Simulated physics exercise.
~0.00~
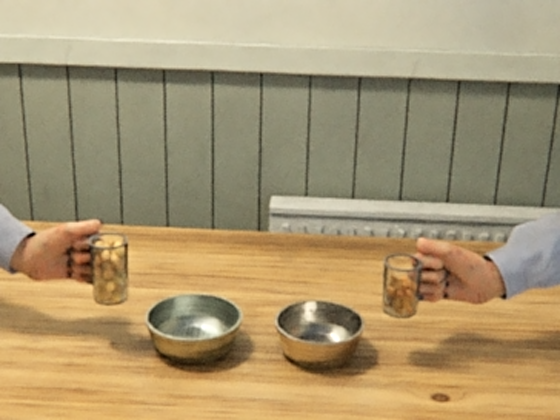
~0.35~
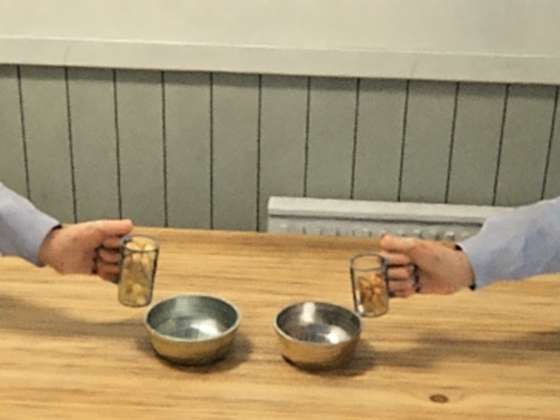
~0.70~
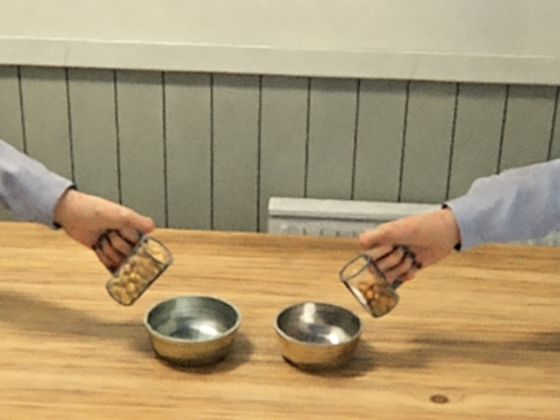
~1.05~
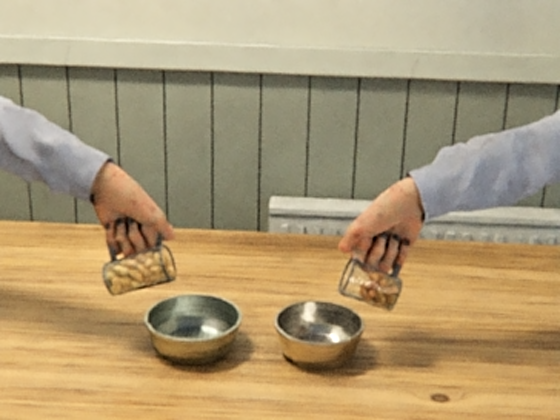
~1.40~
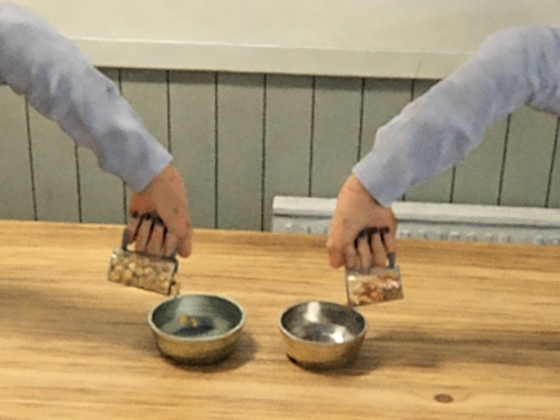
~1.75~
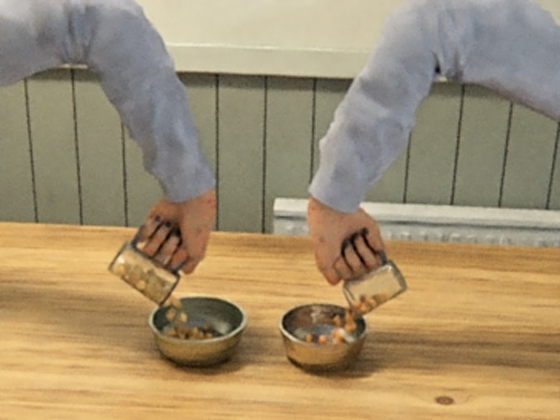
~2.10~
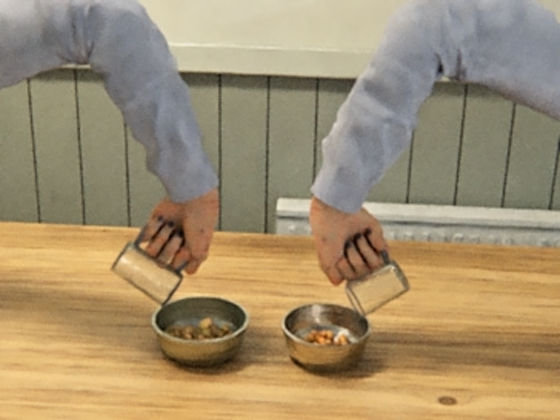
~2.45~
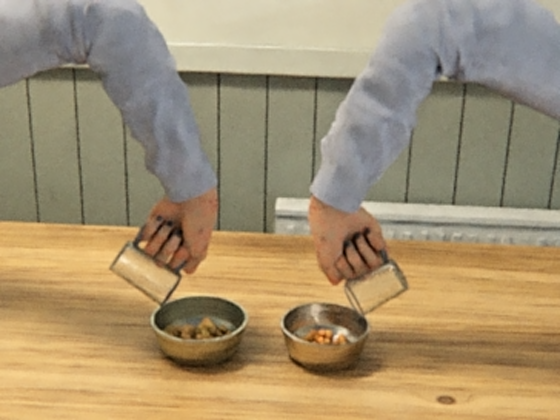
The clip opens on a wooden table with two metal bowls side by side, while a hand at each side holds up a small glass mug filled with brownish, nut-like pieces. Both hands move inward toward the bowls, the mugs still upright. The hands then turn over, tilting the mugs until they lie on their sides, with the pieces still inside. As the sleeved arms arch higher, the first few pieces drop into the bowls. The mugs tip further and the rest tumbles out in streams. Finally both mugs hang empty above the bowls, with all the pieces resting inside them and none on the table.
